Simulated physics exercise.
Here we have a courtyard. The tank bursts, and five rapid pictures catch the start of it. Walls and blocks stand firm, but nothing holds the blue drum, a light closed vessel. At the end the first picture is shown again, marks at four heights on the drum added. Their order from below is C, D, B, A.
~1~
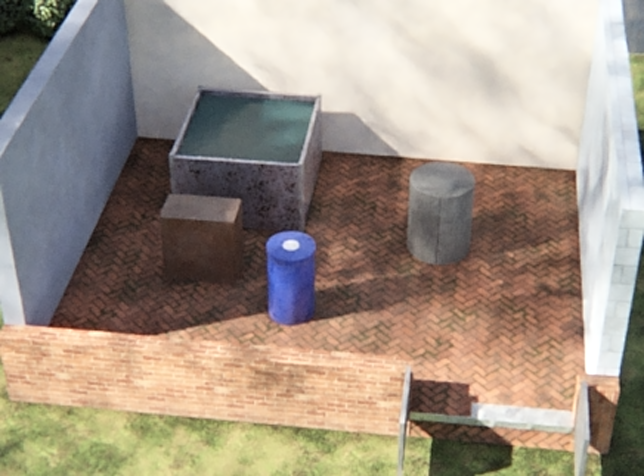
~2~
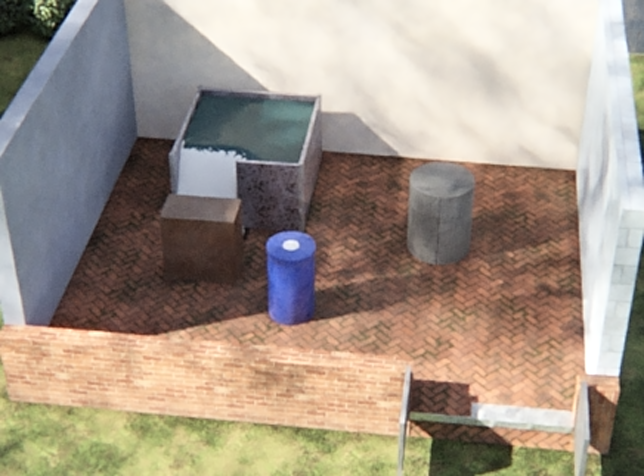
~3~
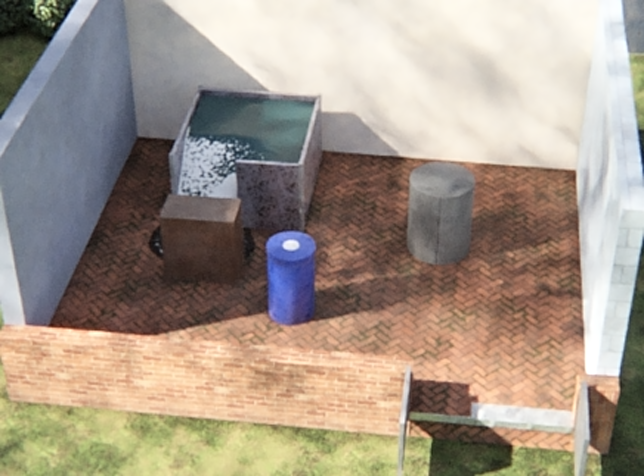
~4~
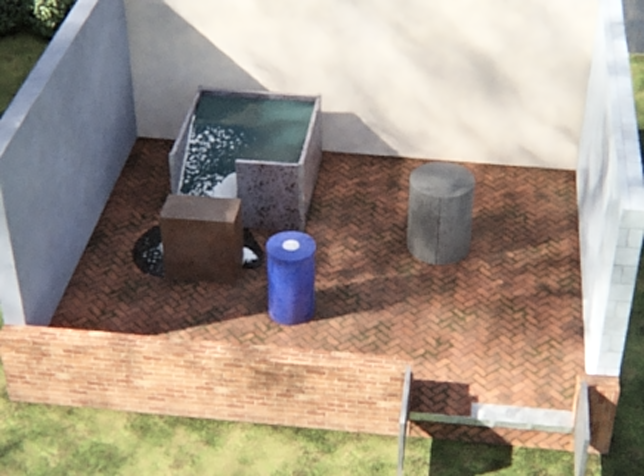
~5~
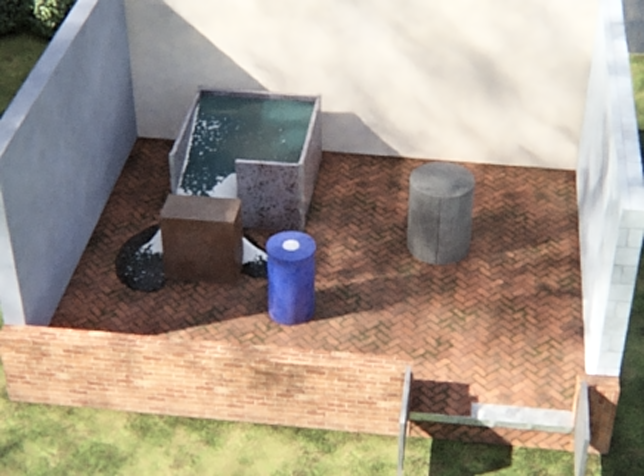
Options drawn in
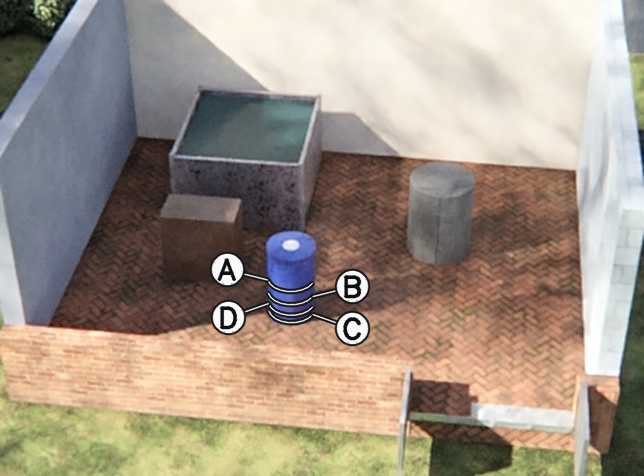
Water pours from the front of a stone tank and spreads around a brown block.
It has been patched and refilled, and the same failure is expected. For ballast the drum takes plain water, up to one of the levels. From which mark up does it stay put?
Go for D.
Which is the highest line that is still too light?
It is C.
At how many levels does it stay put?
Three of them.
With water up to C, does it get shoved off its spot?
Yes, that goes wrong.
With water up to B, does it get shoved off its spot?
No, that is safe.
In white, A at (287, 291); B at (288, 304); C at (288, 322); D at (288, 315); from the bottom up C, D, B, A.
For line A, it does not move.
For line B, it does not move.
For line C, it is pushed about 4 times its own width away.
For line D, it does not move.
